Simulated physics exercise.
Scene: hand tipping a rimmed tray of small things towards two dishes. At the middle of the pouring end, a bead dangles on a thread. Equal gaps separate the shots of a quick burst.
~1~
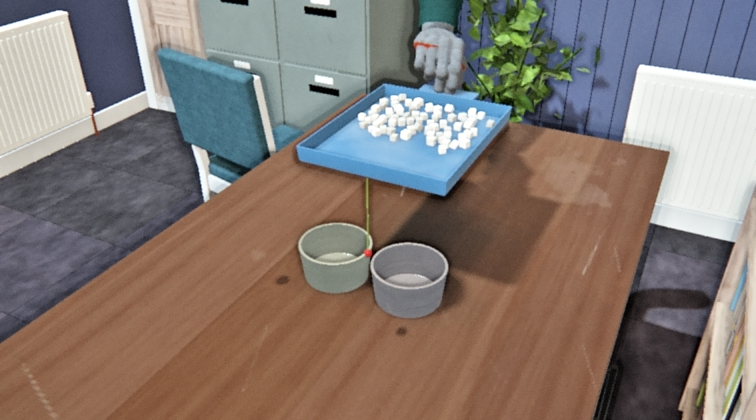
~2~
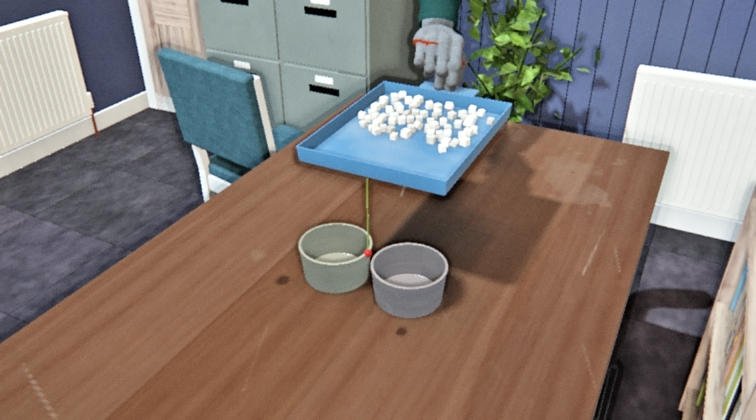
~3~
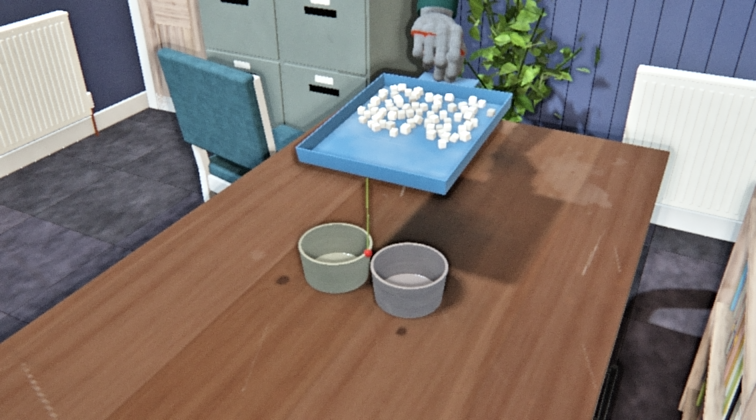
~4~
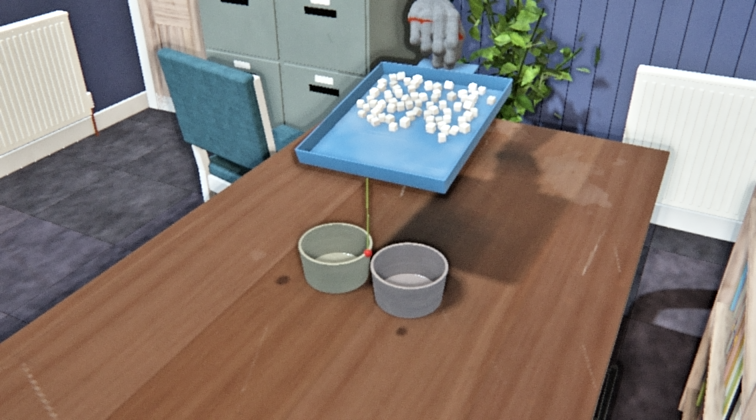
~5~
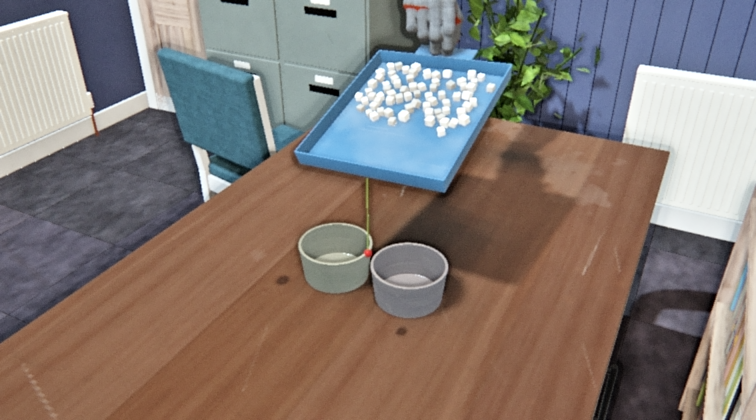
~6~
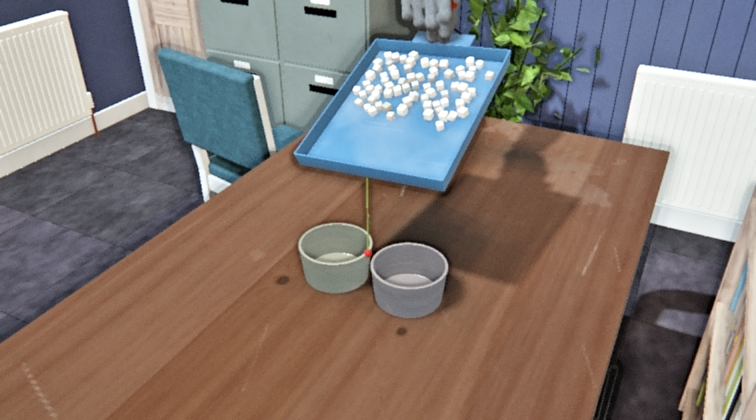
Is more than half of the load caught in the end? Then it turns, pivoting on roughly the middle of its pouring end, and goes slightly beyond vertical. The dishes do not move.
No.
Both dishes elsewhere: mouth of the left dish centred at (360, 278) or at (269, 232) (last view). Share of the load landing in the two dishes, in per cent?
It would be roughly 30 per cent, followed by roughly 20 per cent.
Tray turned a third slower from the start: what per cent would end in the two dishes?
It comes to 0 per cent or so.
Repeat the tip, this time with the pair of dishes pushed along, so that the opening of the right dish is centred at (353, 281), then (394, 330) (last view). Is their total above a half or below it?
Taking the places in turn, it's past half and then shy of half.
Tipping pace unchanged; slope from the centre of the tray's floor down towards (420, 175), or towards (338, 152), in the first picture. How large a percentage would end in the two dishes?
The first comes to 40 %, while the second comes to 60 %.
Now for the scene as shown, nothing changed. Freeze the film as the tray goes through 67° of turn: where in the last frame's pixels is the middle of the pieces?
Centre estimate: (341, 151).
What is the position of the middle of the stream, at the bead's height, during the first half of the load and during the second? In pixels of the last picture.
I'd place the first part at (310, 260) and the rest at (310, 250).
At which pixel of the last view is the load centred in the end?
Roughly at (295, 317).
Shortly afterwards, tray tipped steeply; all but a few on the tray; only a few in the air.
Next, tray tipped past a quarter turn; all but a few on the tray; a little outside both; only a few in the air.
Some moments later, tray tipped past a quarter turn; a little in the left dish; all but a few outside both.
In the end, tray tipped past a quarter turn; none at all in the right dish; a little in the left dish; all but a few outside both.
